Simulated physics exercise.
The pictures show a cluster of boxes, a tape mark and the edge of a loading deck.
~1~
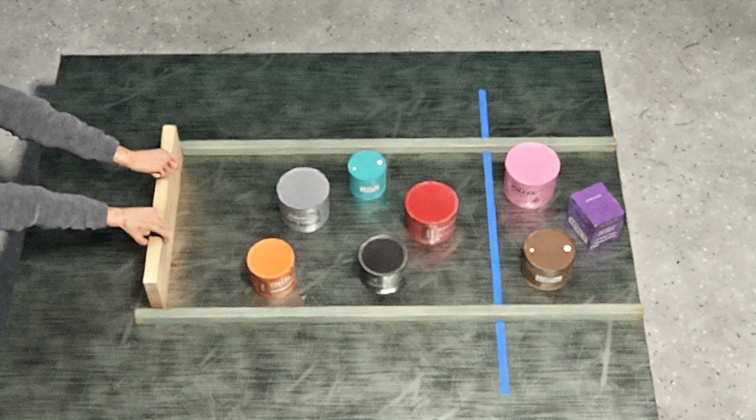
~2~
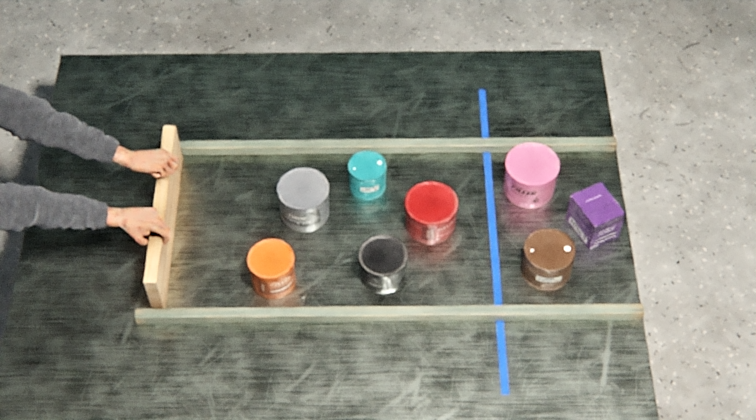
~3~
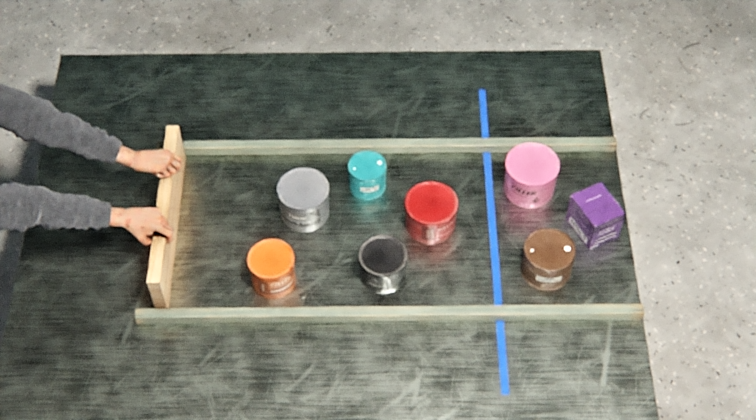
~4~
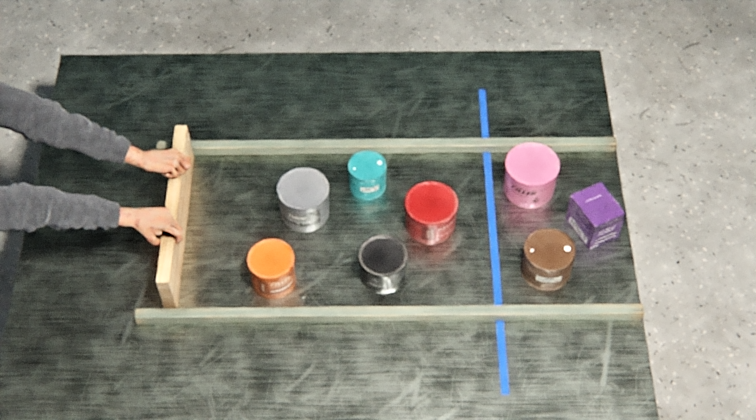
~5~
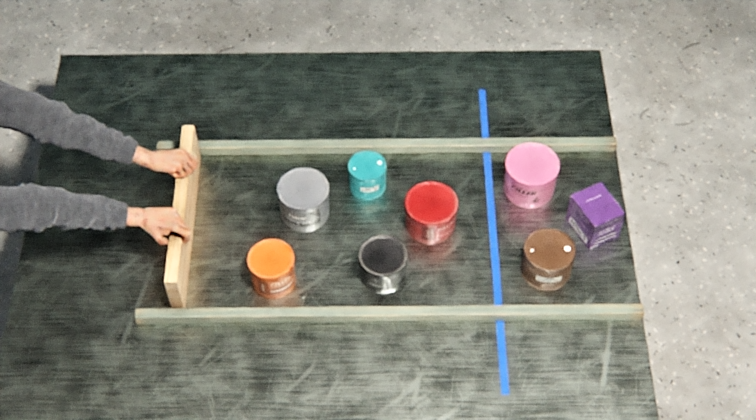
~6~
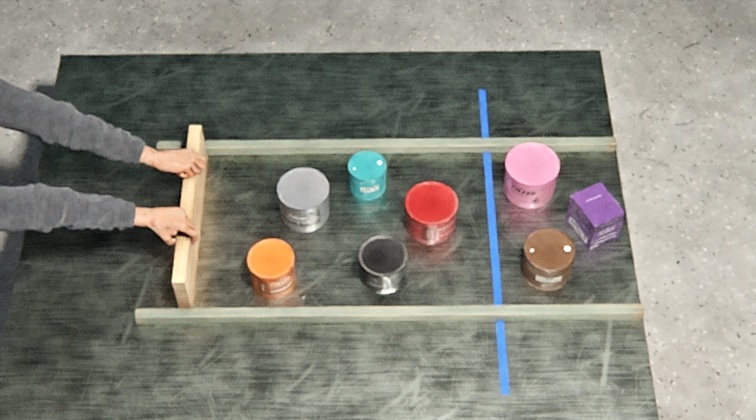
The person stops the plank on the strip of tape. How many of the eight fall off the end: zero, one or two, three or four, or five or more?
The number that fall off is zero.
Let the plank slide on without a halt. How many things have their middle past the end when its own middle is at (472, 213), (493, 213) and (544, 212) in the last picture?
Past the end: 0, 0 and 2.
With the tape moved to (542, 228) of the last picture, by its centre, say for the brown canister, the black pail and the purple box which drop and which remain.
The brown canister tumbles off, the black pail is kept, the purple box falls.
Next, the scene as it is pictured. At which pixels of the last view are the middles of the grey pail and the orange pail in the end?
The grey pail at (517, 199), the orange pail at (520, 271).
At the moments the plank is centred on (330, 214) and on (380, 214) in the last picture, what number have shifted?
First 4, then 5.
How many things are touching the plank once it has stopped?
That makes 3.
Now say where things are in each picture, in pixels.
In the first picture, purple box (595, 216); brown canister (548, 259); pink pail (531, 176); plank (164, 216); tape (493, 228).
In the second picture, brown canister (548, 259); red pail (431, 213).
In the third picture, pink pail (531, 176); black pail (383, 265).
In the fourth picture, purple box (595, 216); turquoise canister (367, 175).
In the fifth picture, brown canister (548, 259); grey pail (304, 200).
In the sixth picture, purple box (595, 216); brown canister (548, 259); pink pail (531, 176); plank (191, 216); tape (493, 228).
Early on, none off yet; purple box at rest near (595, 216); brown canister at rest near (548, 259); pink pail at rest near (531, 176).
Finally, the number that fall off is zero.
